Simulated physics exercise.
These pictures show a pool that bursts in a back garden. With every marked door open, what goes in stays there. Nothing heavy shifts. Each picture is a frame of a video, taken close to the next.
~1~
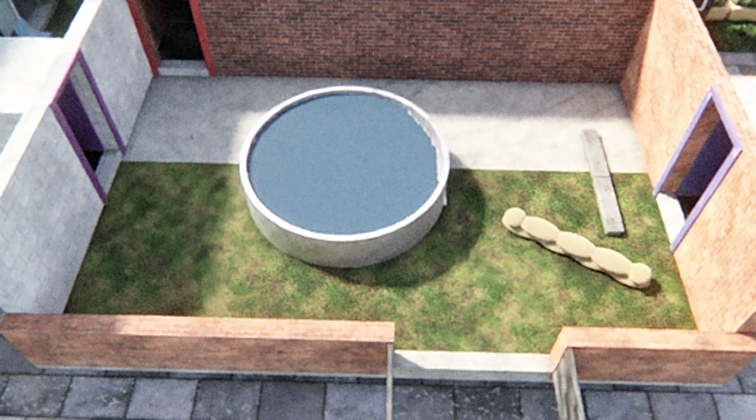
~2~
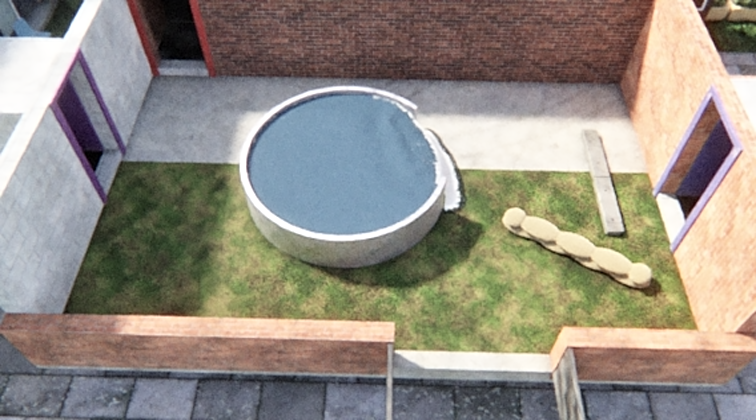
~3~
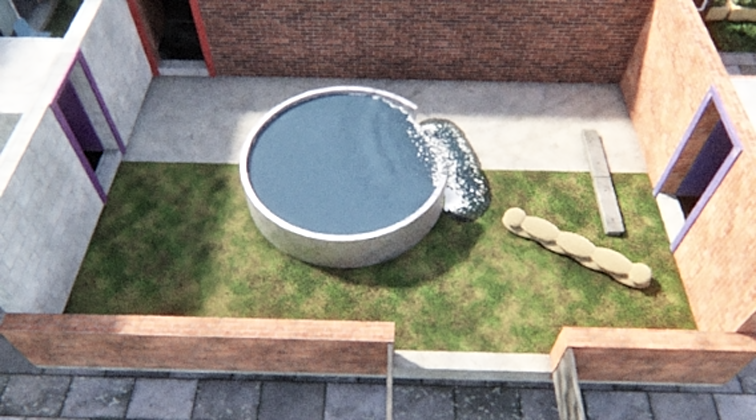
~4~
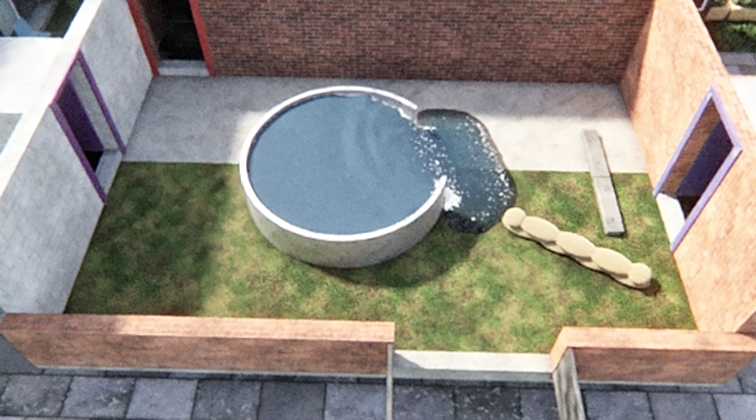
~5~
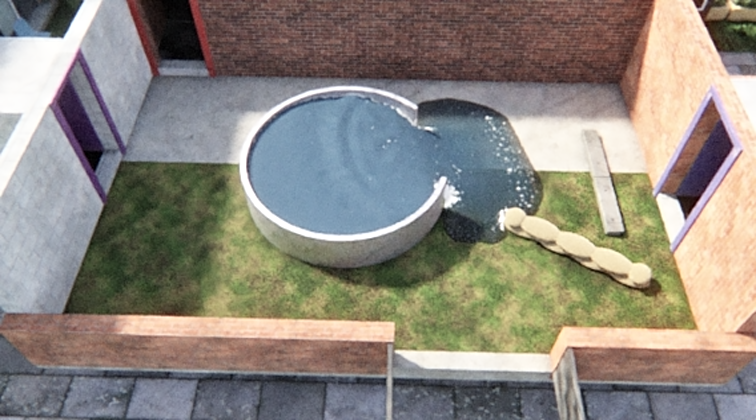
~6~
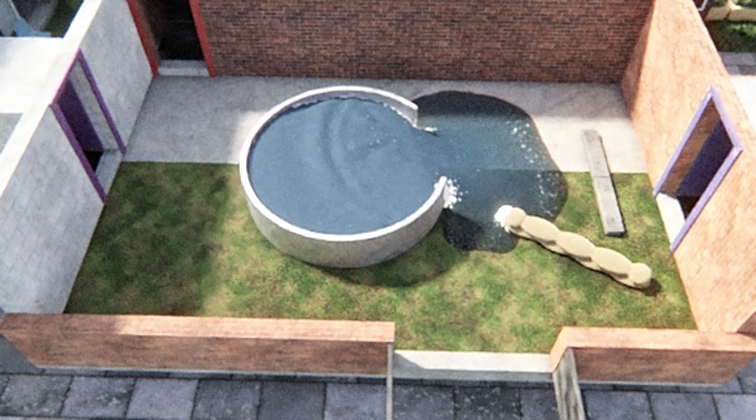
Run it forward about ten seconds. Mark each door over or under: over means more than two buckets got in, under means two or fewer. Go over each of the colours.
Blue door - over, red door - under, purple door - under.
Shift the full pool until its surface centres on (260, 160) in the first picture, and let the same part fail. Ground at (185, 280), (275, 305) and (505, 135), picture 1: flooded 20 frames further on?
Bone-dry, bone-dry, soaked.
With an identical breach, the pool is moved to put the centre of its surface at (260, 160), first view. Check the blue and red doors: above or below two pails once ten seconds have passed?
Blue door: Above the limit; red door: Below the limit.
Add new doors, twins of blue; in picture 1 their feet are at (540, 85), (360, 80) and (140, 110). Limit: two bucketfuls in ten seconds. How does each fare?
Going door by door: The first runs past the limit, the second remains below the limit, the third remains below the limit.
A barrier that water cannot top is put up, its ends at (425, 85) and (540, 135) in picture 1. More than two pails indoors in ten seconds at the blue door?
As for that door, the blue one overshoots.
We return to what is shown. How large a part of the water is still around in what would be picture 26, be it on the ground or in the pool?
My reckoning gives about 100 %.
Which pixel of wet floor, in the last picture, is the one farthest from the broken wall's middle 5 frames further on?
Approximate pixel: (623, 113).
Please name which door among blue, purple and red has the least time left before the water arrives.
From the pictures, my answer is the blue door.
A moment on, water covers 25 % of the floor; the blue door not reached, the red door not reached, the purple door not reached.
Next, water covers 35 % of the floor; the blue door not reached, the red door not reached, the purple door not reached.
Then, water covers 45 % of the floor; the blue door under two buckets in, the red door not reached, the purple door not reached.
Later, water covers 60 % of the floor; the blue door over two buckets in, the red door not reached, the purple door not reached.
In the end, water covers 85 % of the floor; the blue door far over two buckets in, the red door wet at the sill, nothing in, the purple door wet at the sill, nothing in.
